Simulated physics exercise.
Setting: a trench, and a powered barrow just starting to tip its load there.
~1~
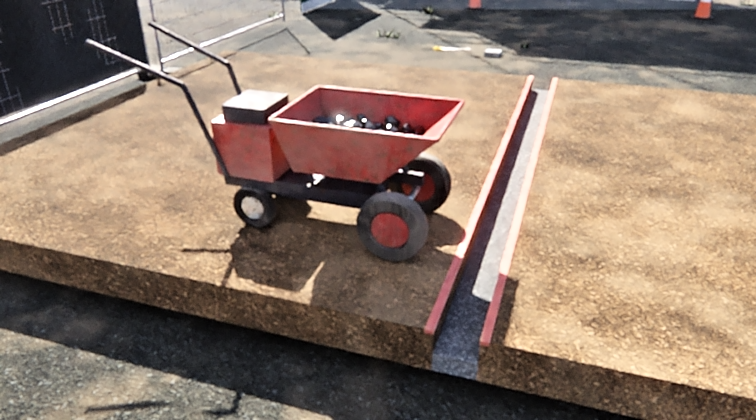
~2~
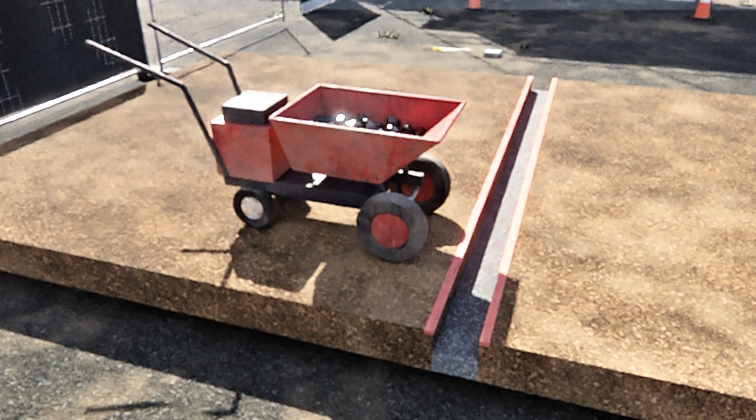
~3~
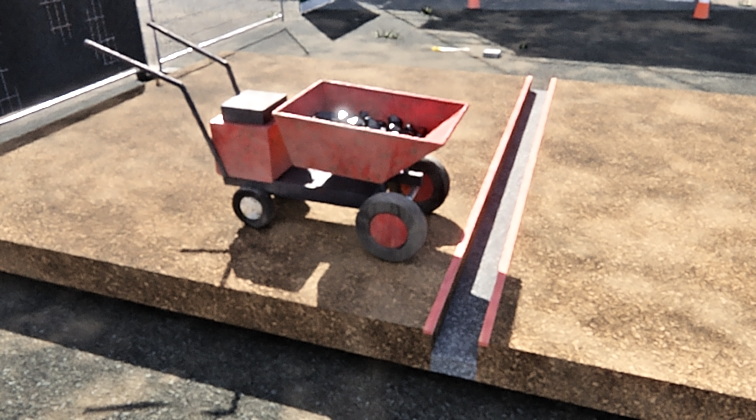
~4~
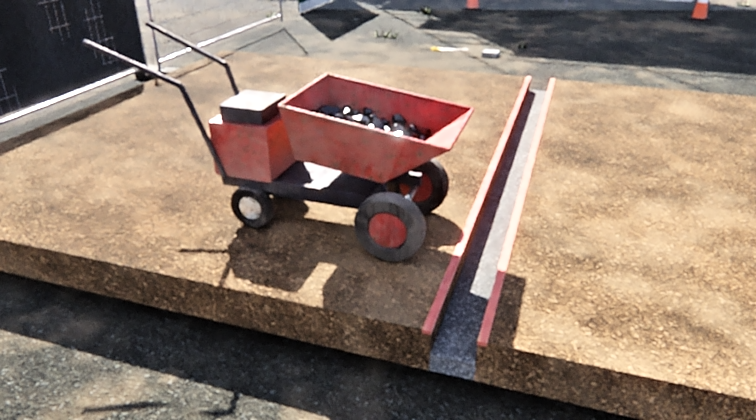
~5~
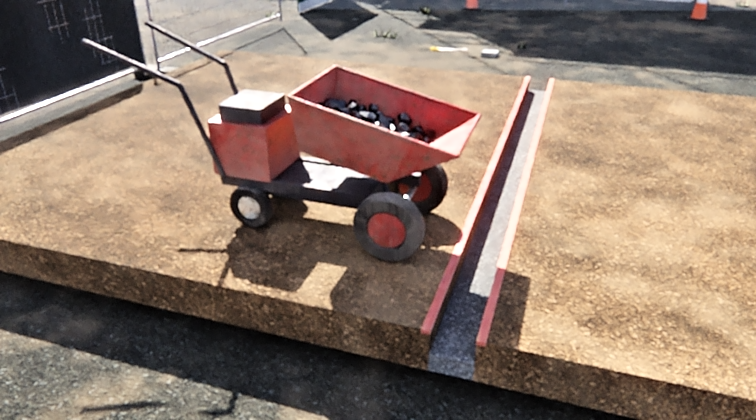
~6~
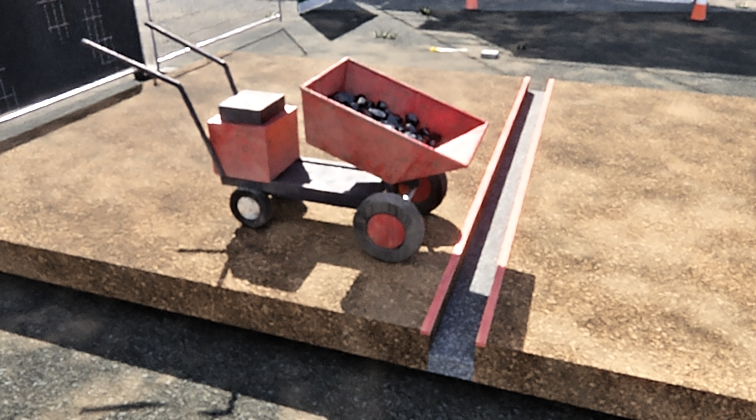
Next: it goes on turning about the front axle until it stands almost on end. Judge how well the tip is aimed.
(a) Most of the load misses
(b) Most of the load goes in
Answer: A.
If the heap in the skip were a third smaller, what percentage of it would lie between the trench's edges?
My estimate is near 0 per cent.
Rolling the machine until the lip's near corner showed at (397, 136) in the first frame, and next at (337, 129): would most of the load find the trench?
Place one: The greater share; place two: The lesser share.
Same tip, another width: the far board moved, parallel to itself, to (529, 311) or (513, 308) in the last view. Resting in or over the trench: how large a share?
About 70 %, then 50 %.
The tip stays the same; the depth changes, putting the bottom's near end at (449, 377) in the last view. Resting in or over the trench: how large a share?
0 %, roughly.
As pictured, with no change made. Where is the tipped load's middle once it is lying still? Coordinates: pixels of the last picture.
Once nothing moves, the middle sits near (548, 253).
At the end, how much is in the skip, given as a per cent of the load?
My estimate is about 25 per cent.
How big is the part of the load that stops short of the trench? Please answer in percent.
0 per cent.
Soon, skip tipped steeply; all in the skip.
A while on, skip tipped right over; about half in the skip; about half beyond it.
Towards the end, skip tipped right over; about a quarter in the skip; a stray few in or heaped over the trench; most beyond it.
Finally, skip tipped right over; about a quarter in the skip; a stray few in or heaped over the trench; most beyond it.
